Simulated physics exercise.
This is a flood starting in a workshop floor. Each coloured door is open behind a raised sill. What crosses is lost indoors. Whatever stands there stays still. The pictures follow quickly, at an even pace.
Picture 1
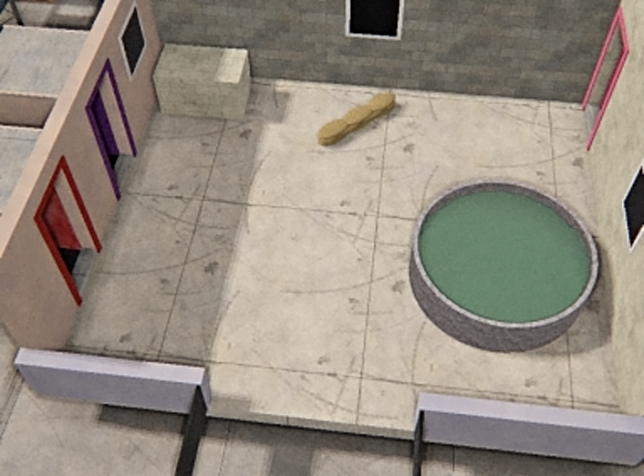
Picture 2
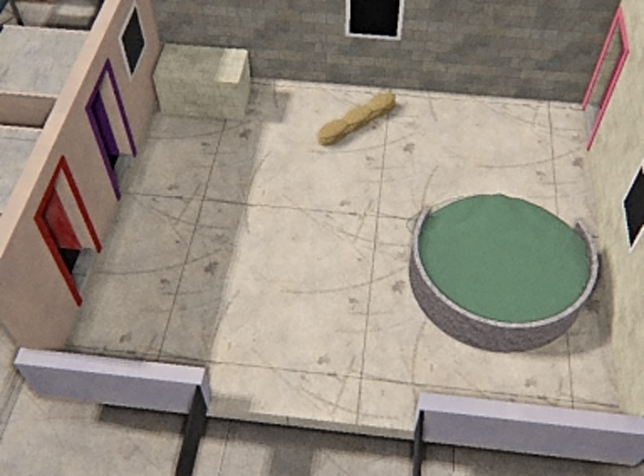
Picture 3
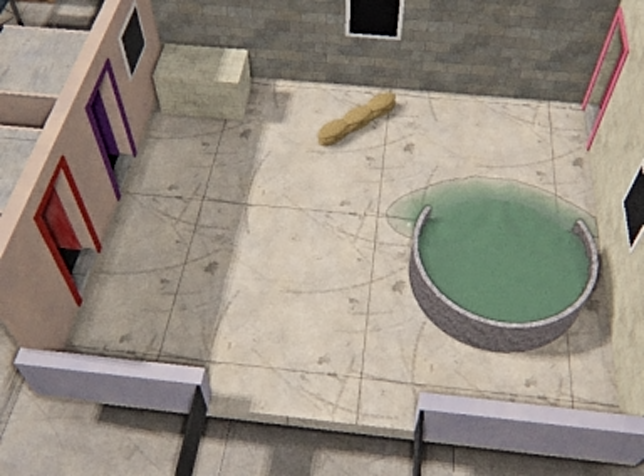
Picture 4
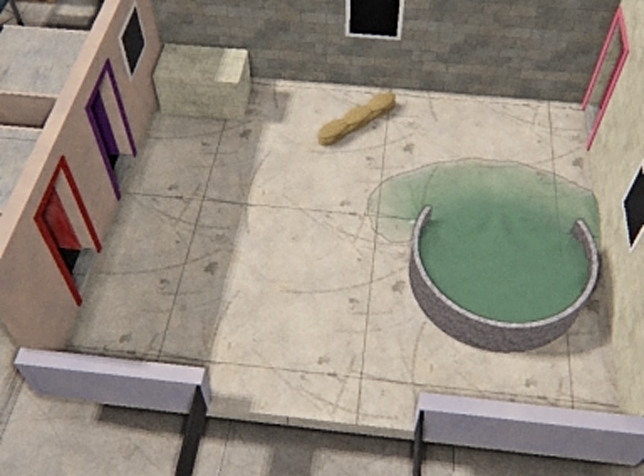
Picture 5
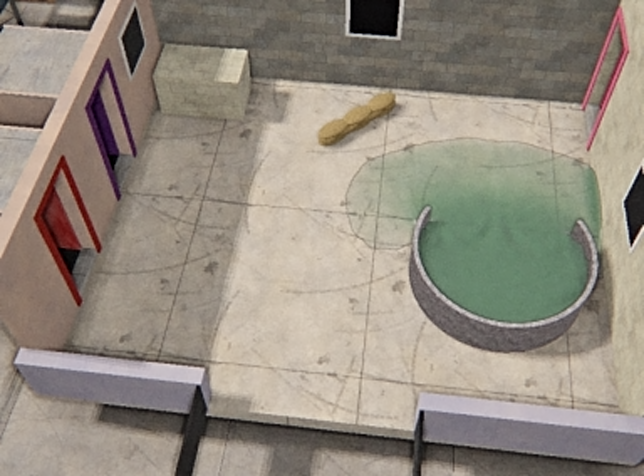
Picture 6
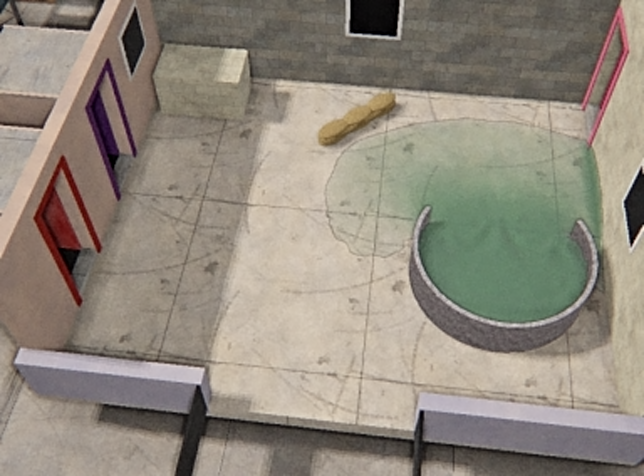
In this clip, a round pool of green water sits still in a walled workshop floor, then a gap opens on its far side and water pours out, spreading across the pale floor toward the back and left.
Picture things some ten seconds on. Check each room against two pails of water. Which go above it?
Pink door: Exceeds it, purple door: Does not exceed it, red door: Does not exceed it.
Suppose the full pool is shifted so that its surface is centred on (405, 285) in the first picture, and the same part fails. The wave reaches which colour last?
Red-painted one.
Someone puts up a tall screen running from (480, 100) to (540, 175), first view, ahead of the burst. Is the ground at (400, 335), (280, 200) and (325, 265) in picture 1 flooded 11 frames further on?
Lab note - spot 1 parched, spot 2 parched, spot 3 parched.
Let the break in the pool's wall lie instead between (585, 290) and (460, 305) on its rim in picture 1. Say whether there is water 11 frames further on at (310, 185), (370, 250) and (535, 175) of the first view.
In that order: Free of water, no water, clear.
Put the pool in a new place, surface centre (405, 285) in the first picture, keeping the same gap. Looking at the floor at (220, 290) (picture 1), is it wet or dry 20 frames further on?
Untouched.
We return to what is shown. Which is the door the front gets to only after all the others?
The red one.
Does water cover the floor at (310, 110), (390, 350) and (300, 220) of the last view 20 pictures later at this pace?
First spot submerged, second spot spared, third spot submerged.
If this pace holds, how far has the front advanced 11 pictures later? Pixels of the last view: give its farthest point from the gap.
By then the tip should be at about (198, 118).
A moment on, water covers 30 % of the floor; the pink door wet at the sill, nothing in, the purple door not reached, the red door not reached.
Next, water covers 35 % of the floor; the pink door under two buckets in, the purple door not reached, the red door not reached.
Then, water covers 50 % of the floor; the pink door far over two buckets in, the purple door not reached, the red door not reached.
Later, water covers 90 % of the floor; the pink door far over two buckets in, the purple door under two buckets in, the red door wet at the sill, nothing in.
In the end, water covers 95 % of the floor; the pink door far over two buckets in, the purple door under two buckets in, the red door wet at the sill, nothing in.
